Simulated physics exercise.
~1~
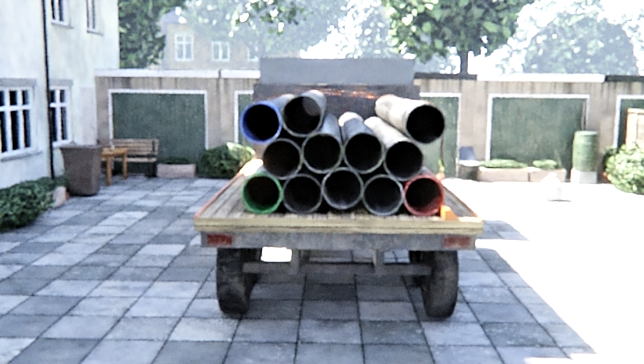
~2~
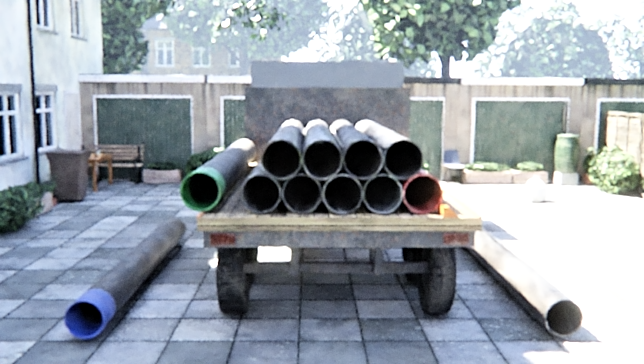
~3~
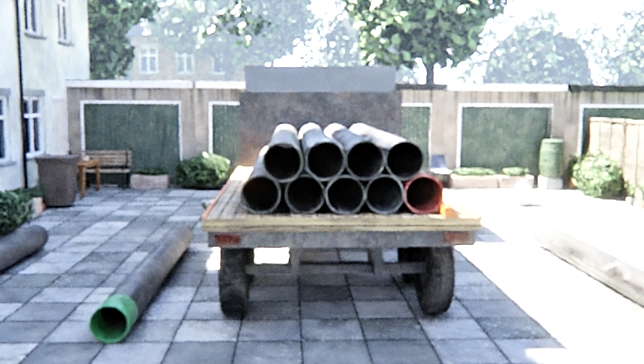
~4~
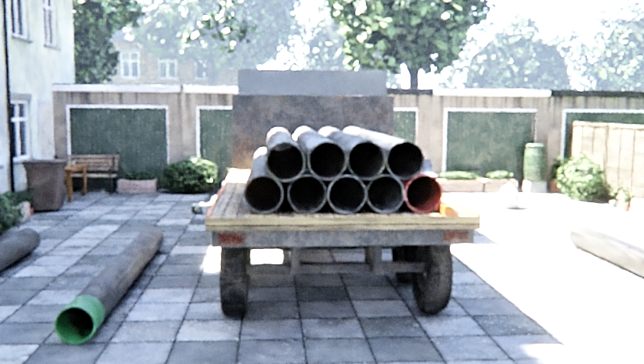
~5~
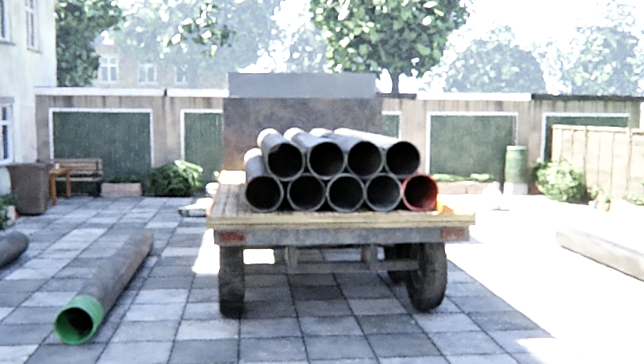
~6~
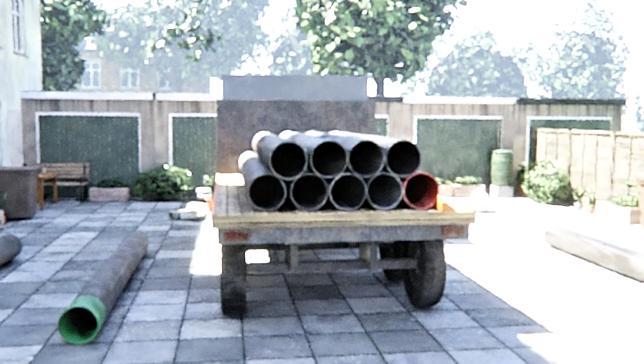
Steel pipes rolling off both sides of a parked flatbed lorry, blue then green dropping left, red staying on the deck.
